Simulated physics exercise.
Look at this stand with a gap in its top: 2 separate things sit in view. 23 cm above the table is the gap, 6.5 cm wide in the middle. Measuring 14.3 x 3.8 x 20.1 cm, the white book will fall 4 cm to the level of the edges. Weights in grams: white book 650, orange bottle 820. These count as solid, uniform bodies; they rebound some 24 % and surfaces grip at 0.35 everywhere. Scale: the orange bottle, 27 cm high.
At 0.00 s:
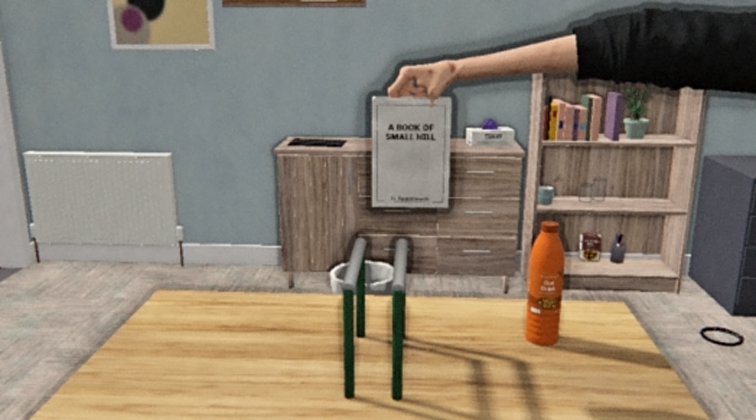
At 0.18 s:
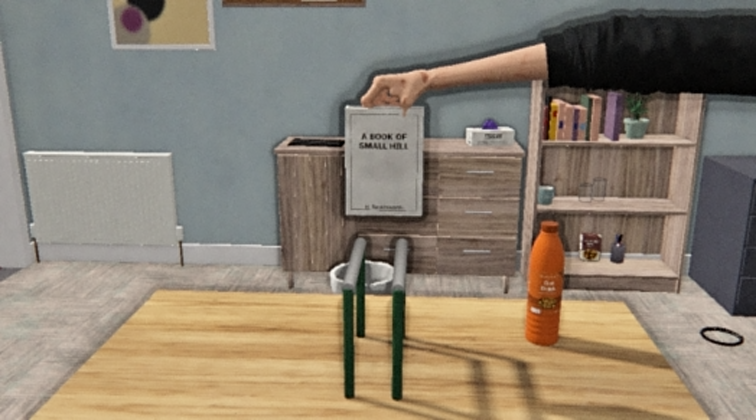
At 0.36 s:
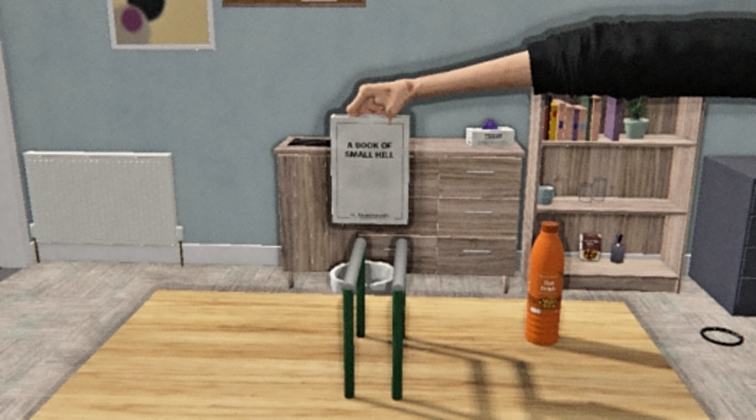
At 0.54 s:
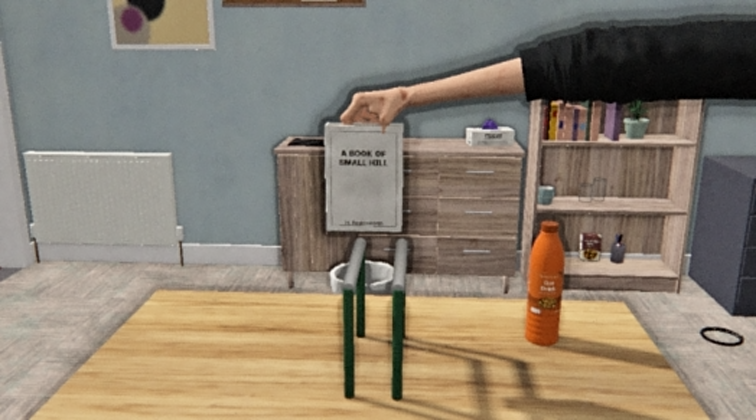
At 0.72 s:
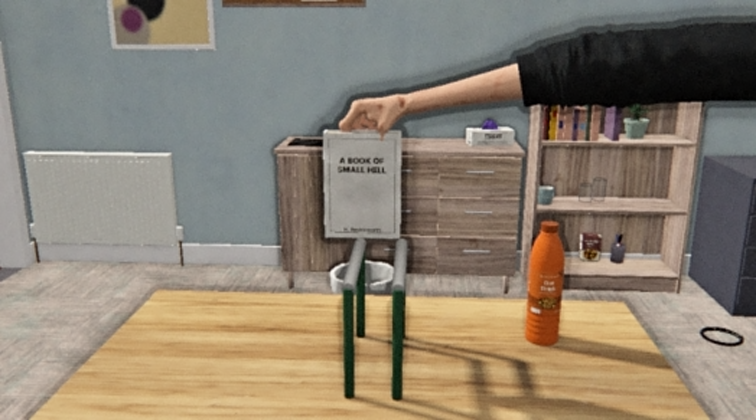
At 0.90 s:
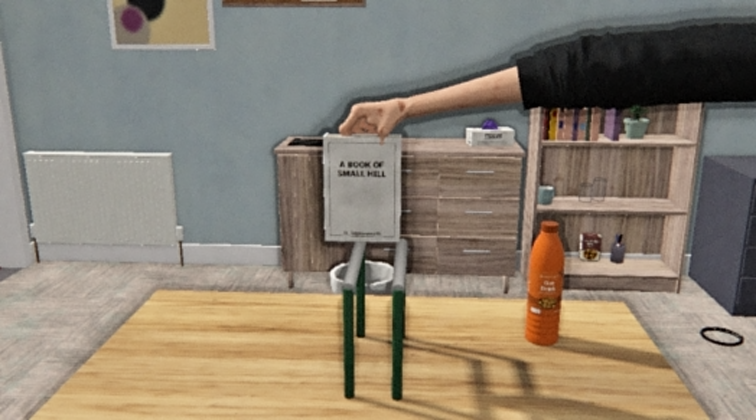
The clip opens with a hand holding a white book upright above a green-legged stand with a gap in its top, beside an orange bottle on a wooden table. The hand moves the book left and downward, then lowers it slightly more, slowing just above the stand, while the bottle stays still.
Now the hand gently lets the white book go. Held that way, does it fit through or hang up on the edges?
Stays suspended.
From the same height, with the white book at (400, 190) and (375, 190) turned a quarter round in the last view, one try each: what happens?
First case, it passes through; second case, it passes through.
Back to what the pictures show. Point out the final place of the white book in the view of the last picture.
Near (363, 209).
Around 1.10 s, white book shifted 4 cm near (363, 209).
Around 1.30 s, white book resting near (363, 209).
Finally (1.9 s), not toppled but over 4 cm from the start, white book; orange bottle still in place (within 4 cm). Final places as that camera would see them, white book near (363, 209). The book stays on top.
